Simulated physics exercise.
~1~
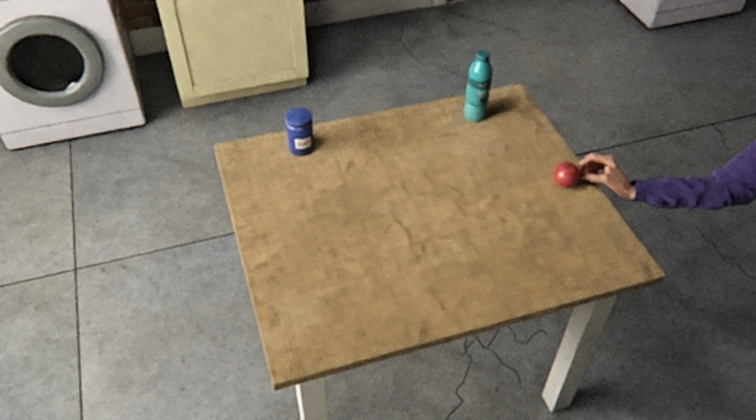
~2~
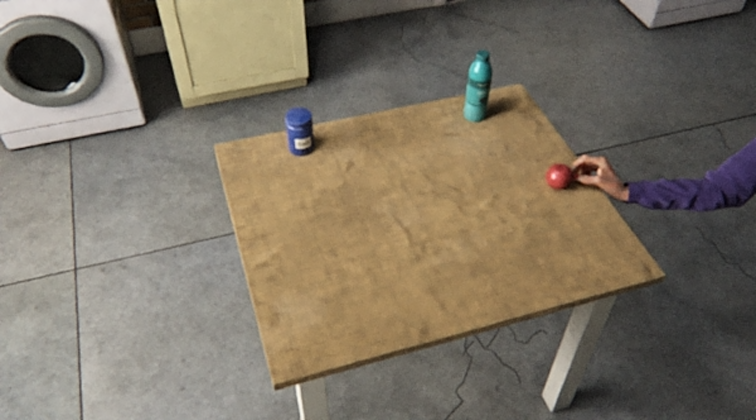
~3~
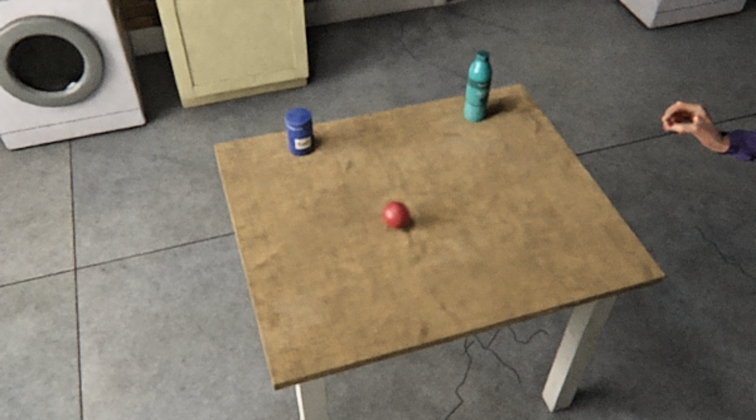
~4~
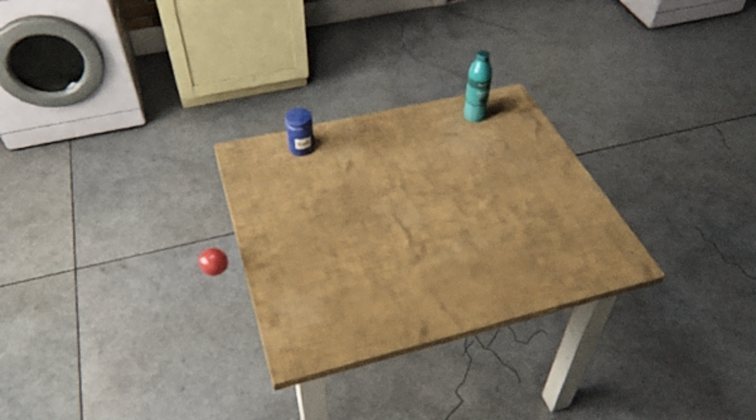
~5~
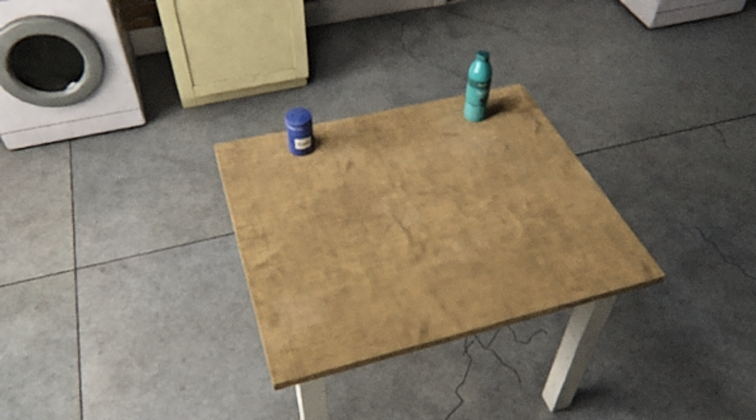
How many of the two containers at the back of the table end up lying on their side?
None of them do. The blue jar and the turquoise bottle are both still standing upright at the end.
